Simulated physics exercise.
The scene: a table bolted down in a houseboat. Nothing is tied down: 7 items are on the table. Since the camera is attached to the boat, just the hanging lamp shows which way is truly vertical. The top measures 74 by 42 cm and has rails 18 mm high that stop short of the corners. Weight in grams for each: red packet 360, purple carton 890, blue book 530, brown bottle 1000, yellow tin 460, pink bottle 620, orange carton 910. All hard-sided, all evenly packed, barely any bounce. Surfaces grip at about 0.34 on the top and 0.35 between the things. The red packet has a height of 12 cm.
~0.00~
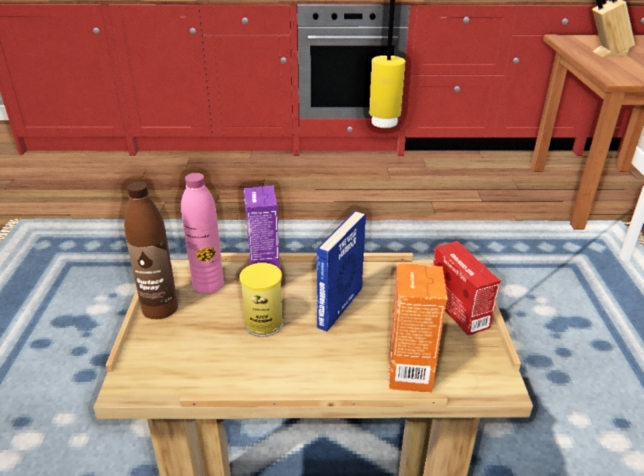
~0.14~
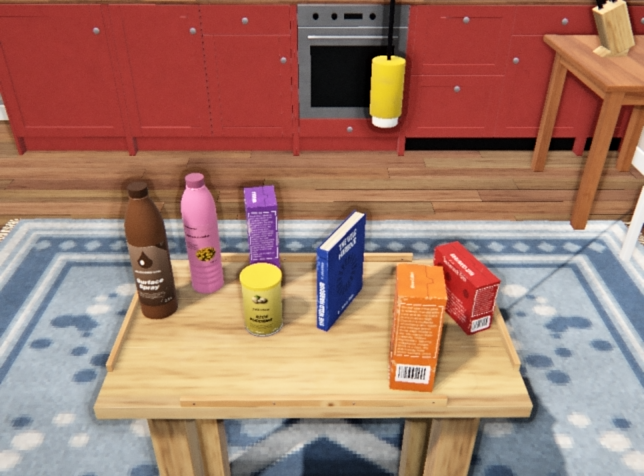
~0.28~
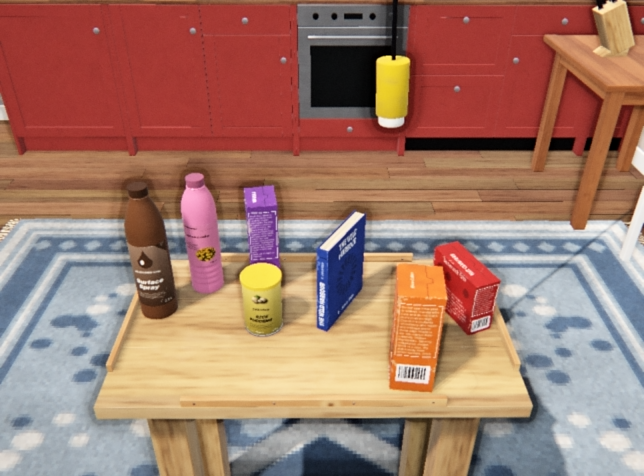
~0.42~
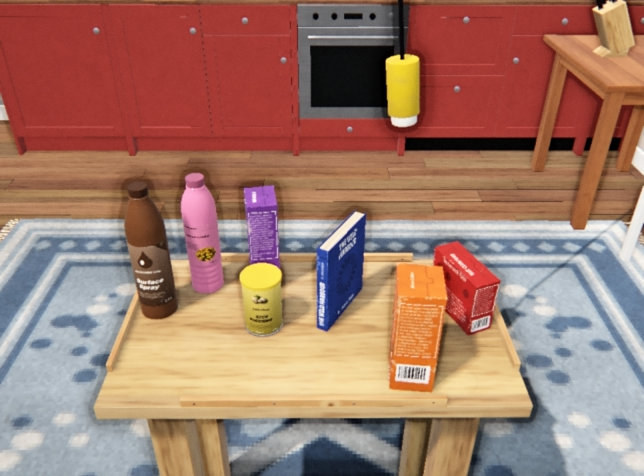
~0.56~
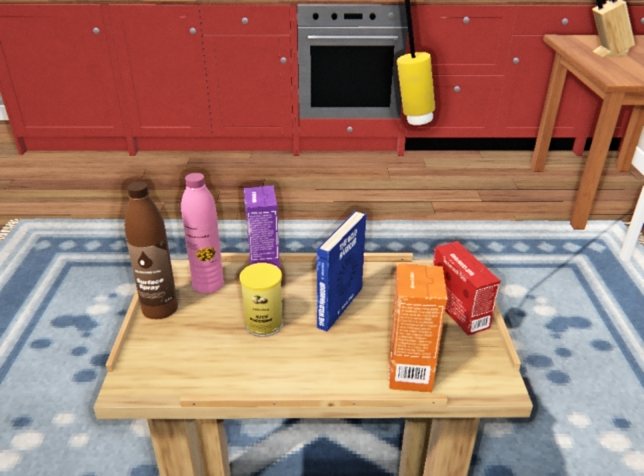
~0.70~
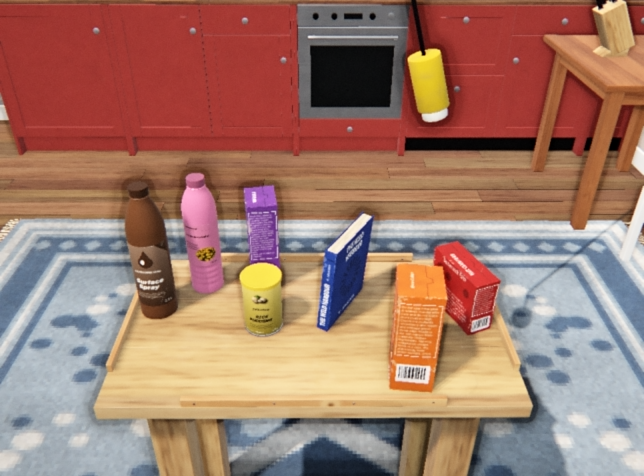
Yellow hanging lamp swinging gradually to the right, then blue book tilting slightly rightward among cartons and bottles on a wooden table.
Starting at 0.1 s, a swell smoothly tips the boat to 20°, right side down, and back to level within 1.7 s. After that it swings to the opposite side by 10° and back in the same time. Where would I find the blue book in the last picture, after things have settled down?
I would say around (407, 318) in that picture.
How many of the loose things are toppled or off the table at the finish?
Tally: 4.
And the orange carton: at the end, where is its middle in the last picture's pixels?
In the last view, its centre sits near (462, 336).
After 1.20 s, boat heeled 16°, right side down; blue book on its side near (406, 315); pink bottle 47° off its base; brown bottle 39° off its base.
After 1.40 s, boat heeled 9°, right side down; blue book on its side near (407, 317); purple carton on its side; brown bottle 68° off its base.
In the end (4.0 s), toppled on the table, purple carton, blue book, brown bottle and pink bottle; not toppled but over 5 cm from the start, yellow tin and orange carton; the last one under 5 cm from the start. In the last view, blue book near (407, 317).
